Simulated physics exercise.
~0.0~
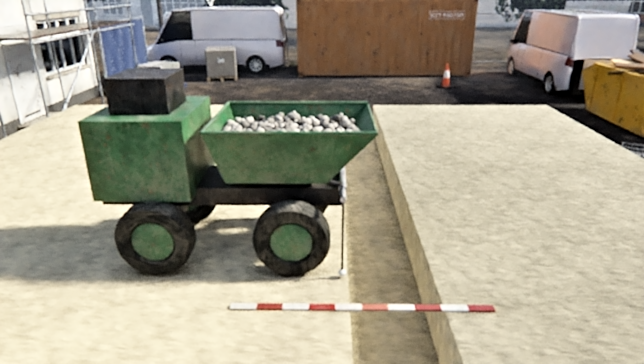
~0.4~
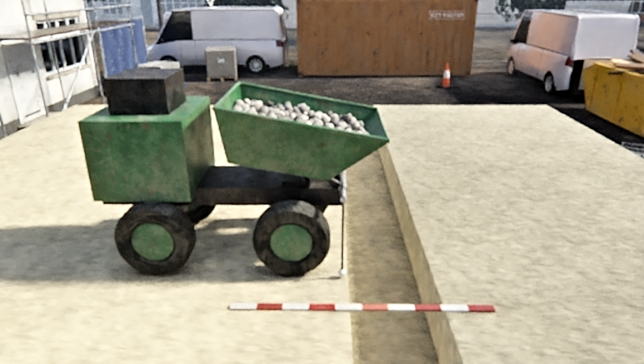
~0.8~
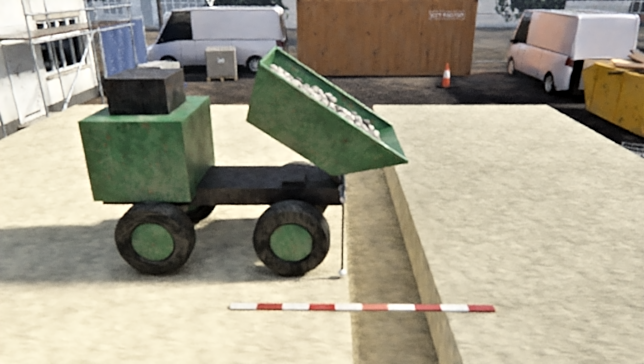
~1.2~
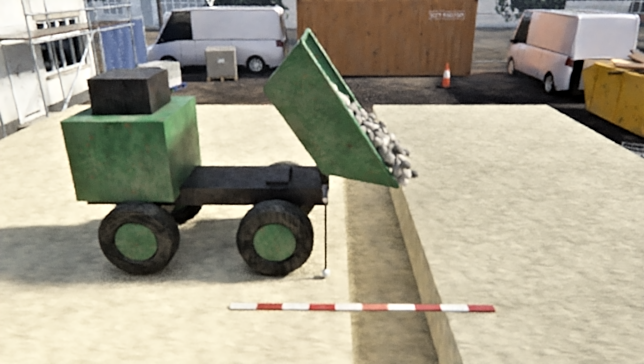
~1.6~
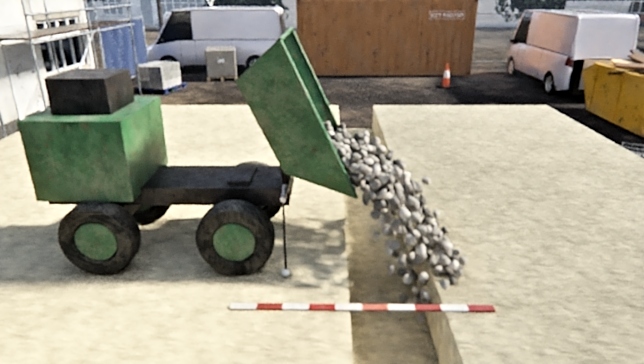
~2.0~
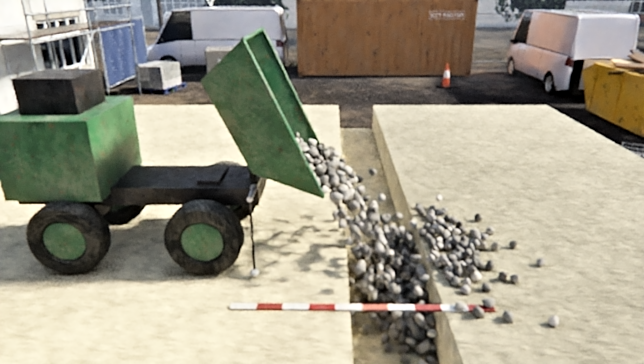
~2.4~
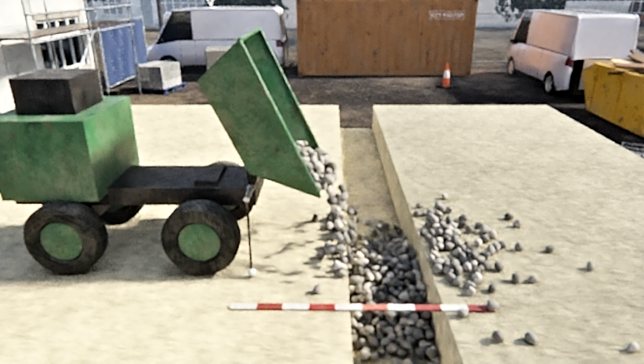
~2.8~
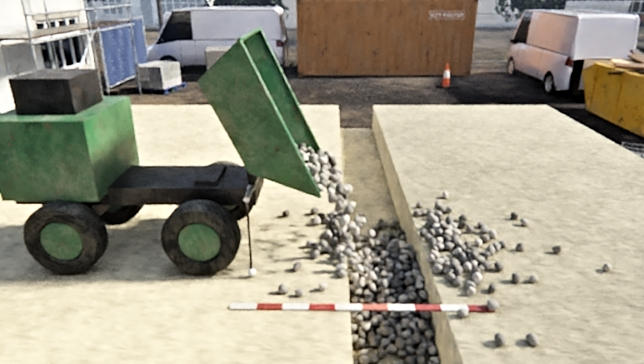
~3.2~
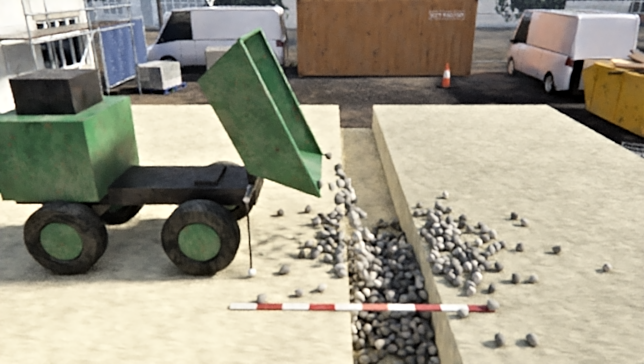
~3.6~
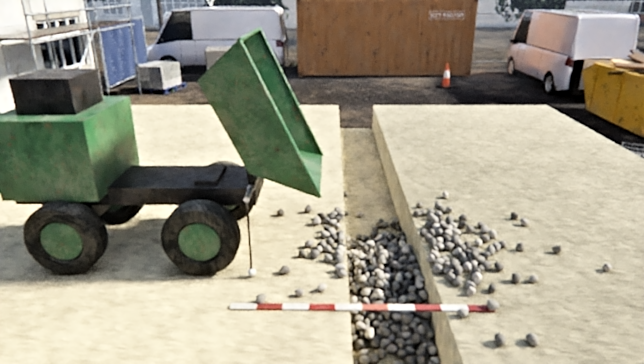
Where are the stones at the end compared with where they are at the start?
At the start the stones are all heaped in the dumper's green body, but at the end they lie lower and further right, mostly in the trench with some scattered on the ground on both sides of it.
A small green dumper loaded with pale grey stones stands on sandy ground at the left, seen from its side and slightly above, facing a straight-sided trench. A red and white striped staff lies near the front, with vans, a brown wooden building and an orange cone behind. The body tips steadily forward to the right, and the dumper begins backing left as the stones slide to the lip. They pour out into the trench, some scattering onto the far side. The dumper stops, and the last stones trickle onto the near edge. The body ends empty and still raised, with most stones in the trench.
